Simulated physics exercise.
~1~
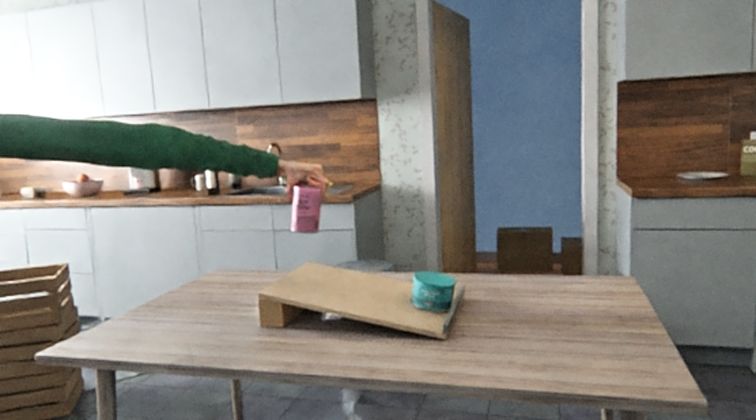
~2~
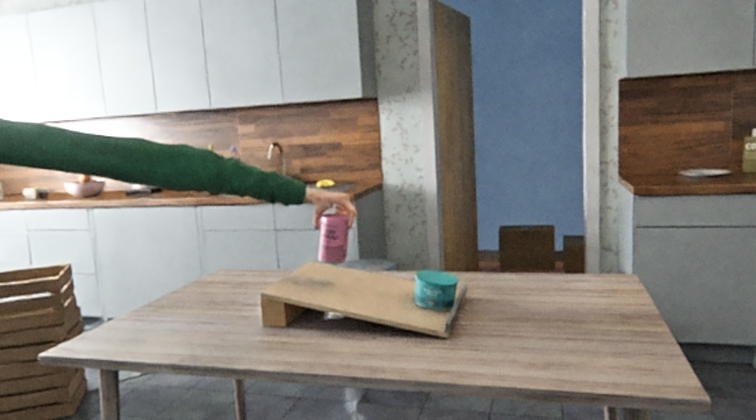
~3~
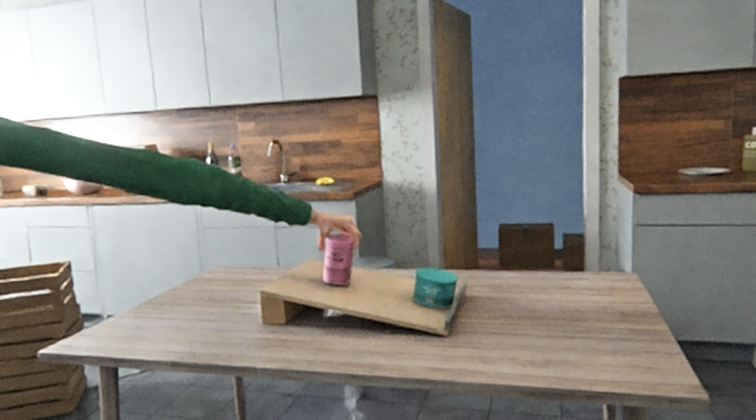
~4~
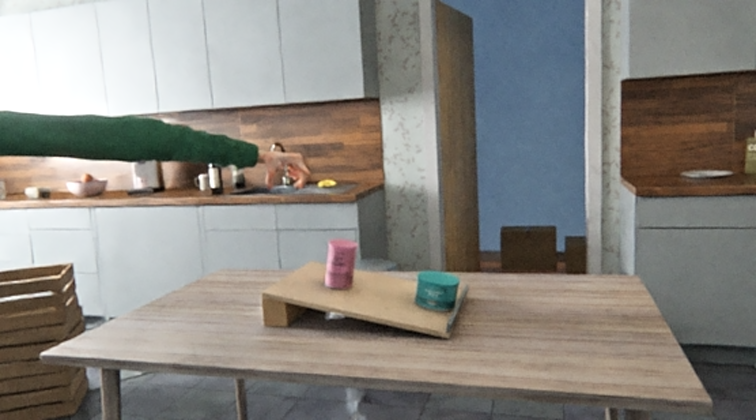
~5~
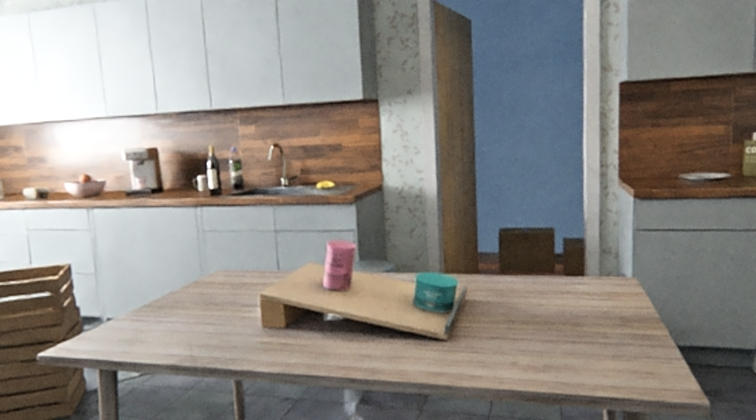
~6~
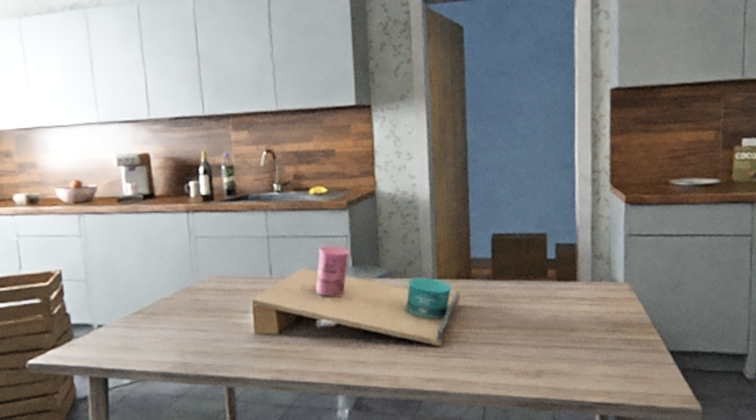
A hand sets a pink tin on a sloping board, lets go, and it stays put.
